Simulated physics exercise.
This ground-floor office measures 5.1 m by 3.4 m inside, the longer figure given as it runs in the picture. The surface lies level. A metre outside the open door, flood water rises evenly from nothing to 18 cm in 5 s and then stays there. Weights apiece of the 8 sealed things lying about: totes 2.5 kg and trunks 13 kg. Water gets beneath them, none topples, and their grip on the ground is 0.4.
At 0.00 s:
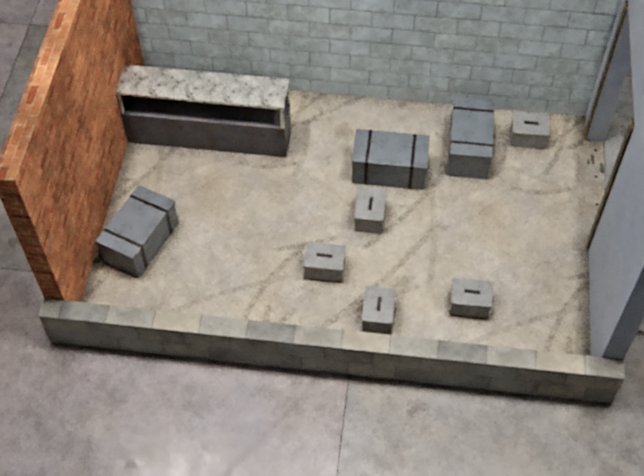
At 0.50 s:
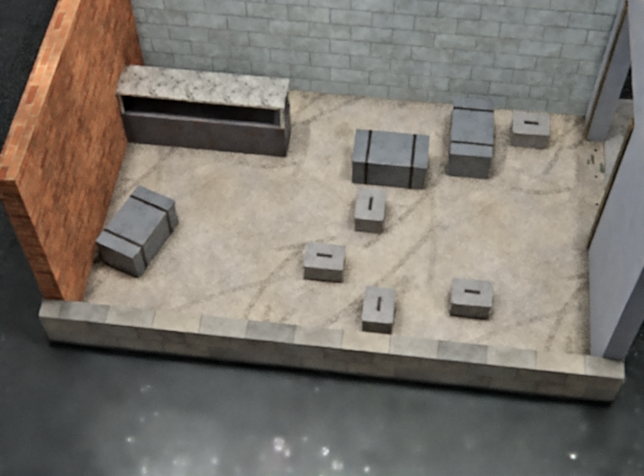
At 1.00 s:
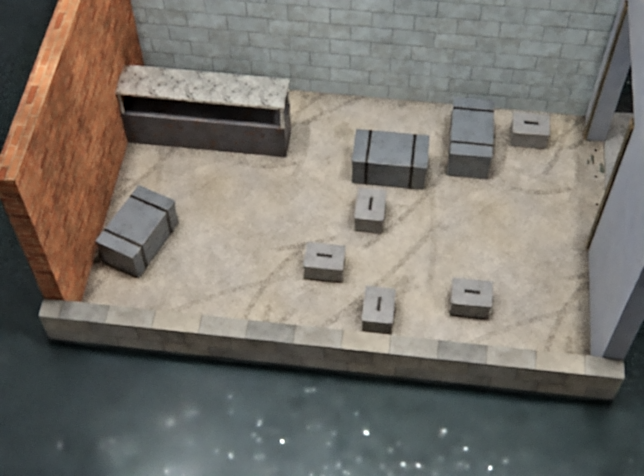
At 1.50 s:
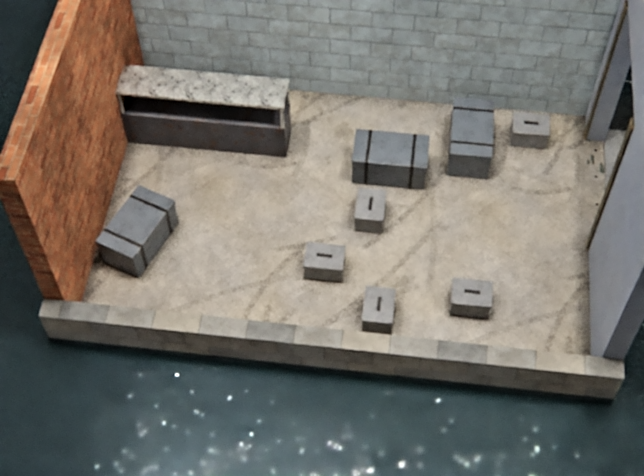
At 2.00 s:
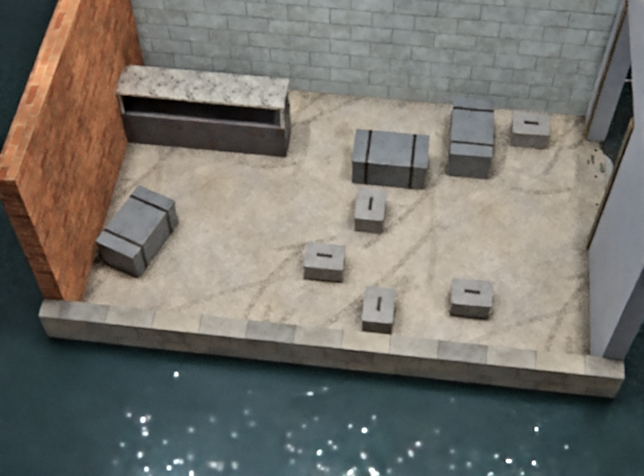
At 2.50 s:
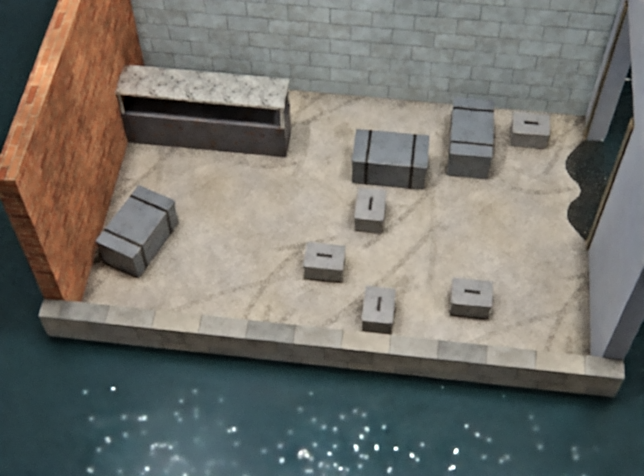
Dark, glinting water replaces the bare grey ground around a walled room, then a small patch spreads through the doorway at right onto the floor, while the grey boxes and the long bench-like unit inside stay still.
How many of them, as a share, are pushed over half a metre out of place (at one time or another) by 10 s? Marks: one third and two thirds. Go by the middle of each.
Share: Two thirds or above.
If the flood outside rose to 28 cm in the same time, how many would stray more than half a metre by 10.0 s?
Then 8.
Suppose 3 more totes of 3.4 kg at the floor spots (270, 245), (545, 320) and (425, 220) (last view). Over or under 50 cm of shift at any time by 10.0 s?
In that order: Past it, under, past it.
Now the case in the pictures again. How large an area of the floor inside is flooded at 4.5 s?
Roughly 3.5 m2.
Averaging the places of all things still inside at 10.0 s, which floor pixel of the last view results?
At about (248, 235).
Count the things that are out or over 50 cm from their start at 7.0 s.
4 of them.
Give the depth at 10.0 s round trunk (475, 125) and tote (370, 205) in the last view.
About 8 and 9 cm.
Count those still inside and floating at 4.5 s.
0 of them.
After 3.5 s 0 of 8 are over 50 cm from their spots; 0 afloat.
After 4.5 s 0 of 8 are over 50 cm from their spots; 0 afloat.
After 7.0 s 4 of 8 are over 50 cm from their spots; 3 afloat.
After 10.0 s 7 of 8 are over 50 cm from their spots, and 7 have been at some point; 8 afloat.
